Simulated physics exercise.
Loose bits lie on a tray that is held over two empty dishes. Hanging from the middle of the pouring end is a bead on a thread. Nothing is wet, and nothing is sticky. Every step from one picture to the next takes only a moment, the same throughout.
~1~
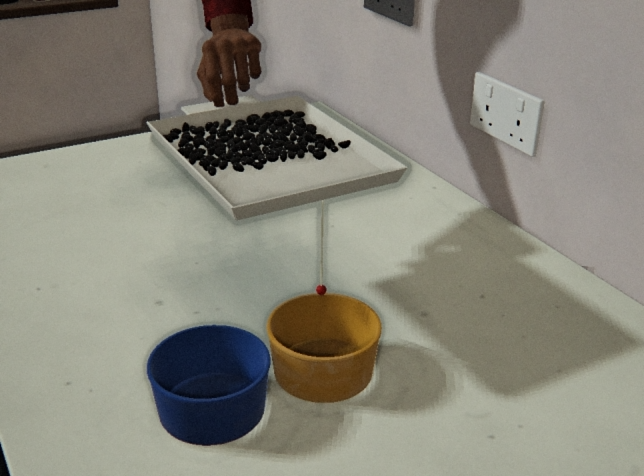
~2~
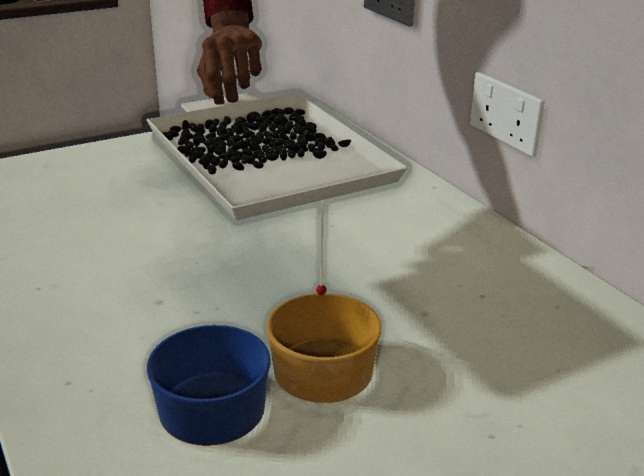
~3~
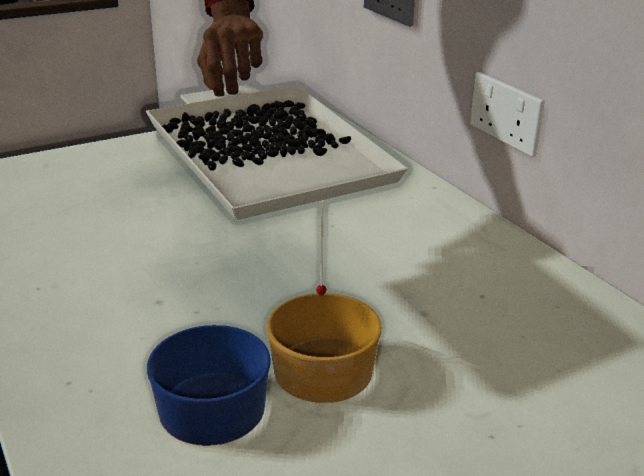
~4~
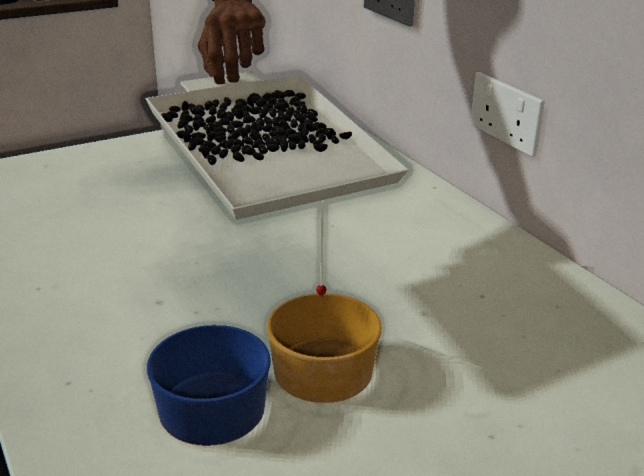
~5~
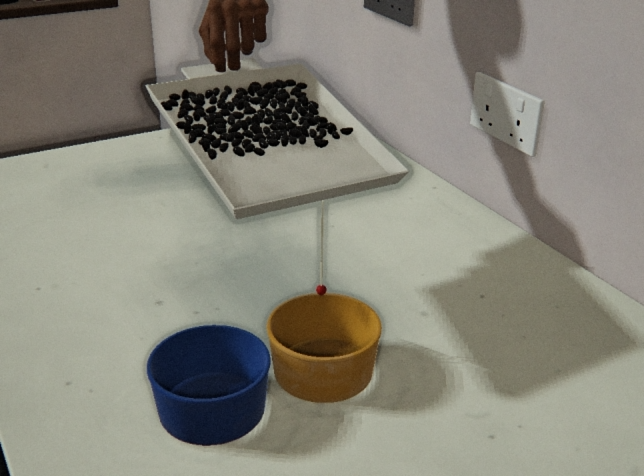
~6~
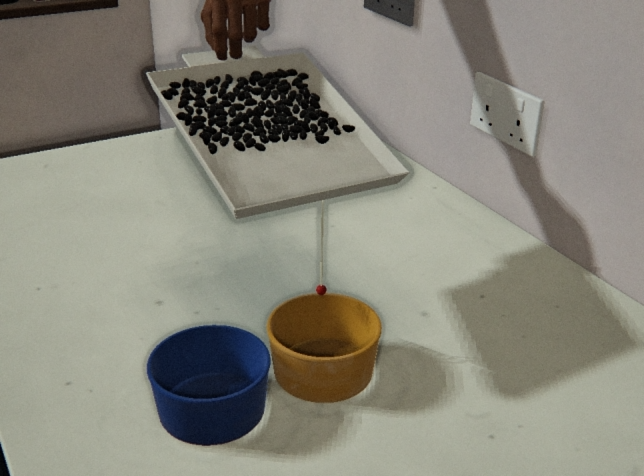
On a pale tabletop beside a wall socket, a hand at the far edge of a white tray of black beans gradually raises that edge, tilting the tray toward a hanging red bead above empty blue and yellow dishes.
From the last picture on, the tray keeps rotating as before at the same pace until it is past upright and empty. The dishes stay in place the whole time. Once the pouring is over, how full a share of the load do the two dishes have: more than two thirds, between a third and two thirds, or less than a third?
What lands in the dishes is going to run from one to two thirds of the load.
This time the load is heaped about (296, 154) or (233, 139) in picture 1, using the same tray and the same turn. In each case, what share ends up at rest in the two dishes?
In order, roughly 40 % and 50 %.
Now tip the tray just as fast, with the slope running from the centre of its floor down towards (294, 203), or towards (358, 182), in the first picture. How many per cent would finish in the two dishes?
It comes to about 80 per cent the first time and about 10 per cent the second.
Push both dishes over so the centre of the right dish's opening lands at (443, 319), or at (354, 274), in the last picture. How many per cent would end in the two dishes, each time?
About 70 per cent, then about 0 per cent.
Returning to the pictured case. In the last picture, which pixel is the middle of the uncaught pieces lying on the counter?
Roughly at (420, 366).
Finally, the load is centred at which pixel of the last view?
(353, 369).
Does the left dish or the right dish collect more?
More ends up in the one on the right.
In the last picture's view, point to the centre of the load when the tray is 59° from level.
Centre estimate: (334, 184).
Shortly afterwards, tray tipped steeply; the bulk on the tray; only a few in the right dish; only a few outside both; a little in the air.
Next, tray tipped right over; near half on the tray; only a few in the left dish; a little in the right dish; near a quarter outside both; a little in the air.
Some moments later, tray tipped past a quarter turn; only a few in the left dish; near half in the right dish; near half outside both.
In the end, tray tipped past a quarter turn; only a few in the left dish; near half in the right dish; near half outside both.
